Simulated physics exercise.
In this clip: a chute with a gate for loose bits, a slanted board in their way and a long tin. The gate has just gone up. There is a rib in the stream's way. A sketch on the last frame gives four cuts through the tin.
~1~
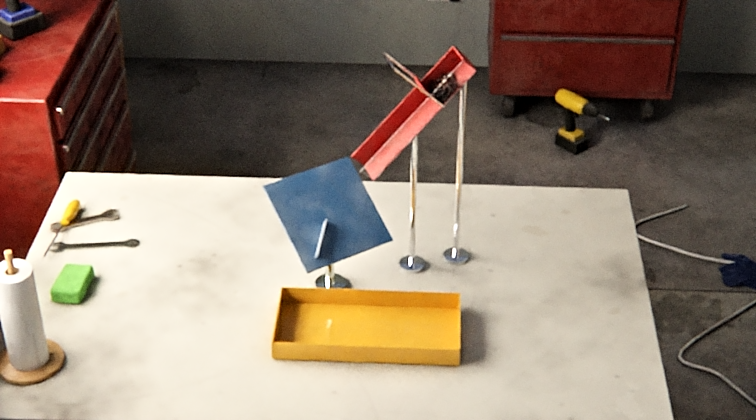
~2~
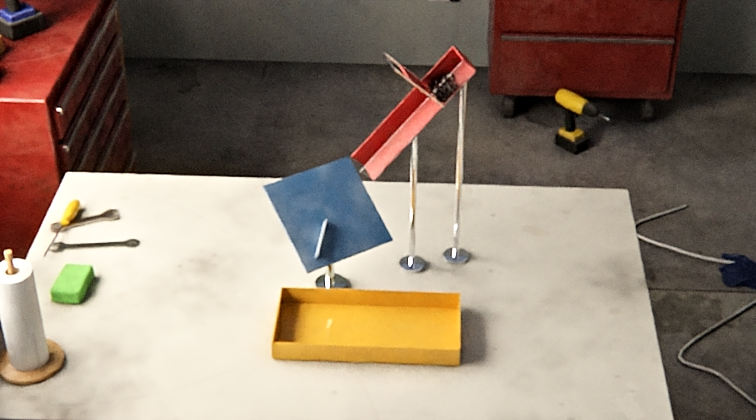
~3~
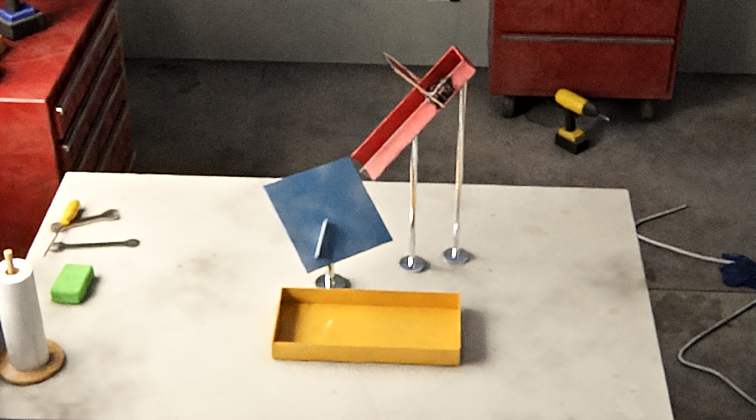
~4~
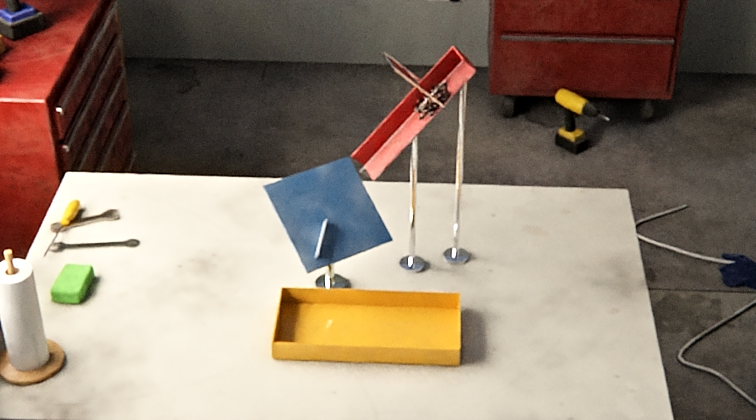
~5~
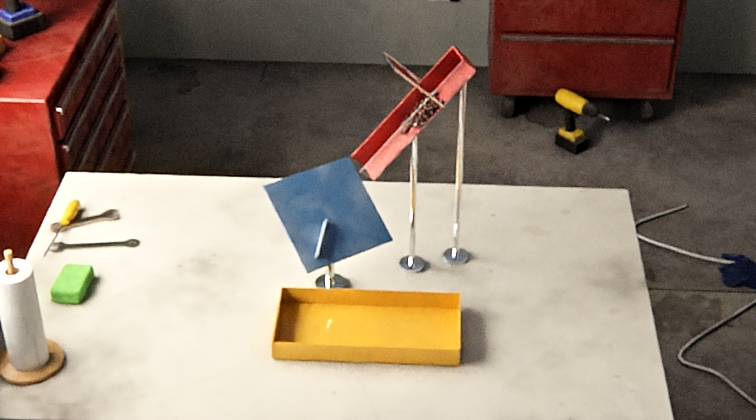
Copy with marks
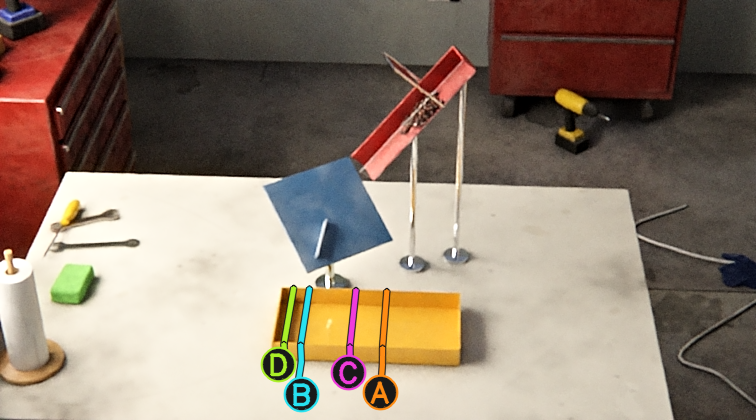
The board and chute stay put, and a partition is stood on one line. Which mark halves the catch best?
C beats the others.
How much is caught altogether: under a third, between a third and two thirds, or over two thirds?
It is over two thirds.
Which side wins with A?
The left side.
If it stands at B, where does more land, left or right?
Right.
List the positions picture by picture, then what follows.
The first picture shows load behind the gate near (443, 89), flat chocolate drops; lip of the chute near (369, 173), sloping fairly steeply.
The second picture shows middle of the board near (329, 213), tilted fairly steeply; middle of its low edge near (351, 256); of its high edge near (306, 171).
The third picture shows front corners of the tin near (272, 343) and (460, 349), empty; front of the load near (429, 102).
The fourth picture shows middle of the load near (431, 100); its front near (419, 117), close to a quarter of the way to the lip; rib from (327, 219) to (318, 255).
The fifth picture shows middle of the load near (420, 112); its front near (402, 132), close to half of the way to the lip.
On the marked copy, line A crosses the front rim at (382, 347); line B crosses the front rim at (300, 344); line C crosses the front rim at (349, 345); line D crosses the front rim at (284, 343).
For line A, of what is caught, the bulk on the left of the divider, a small share on the right.
For line B, of what is caught, only a few on the left of the divider, all but a few on the right.
For line C, of what is caught, close to half on the left of the divider, close to half on the right.
For line D, of what is caught, only a few on the left of the divider, all but a few on the right.
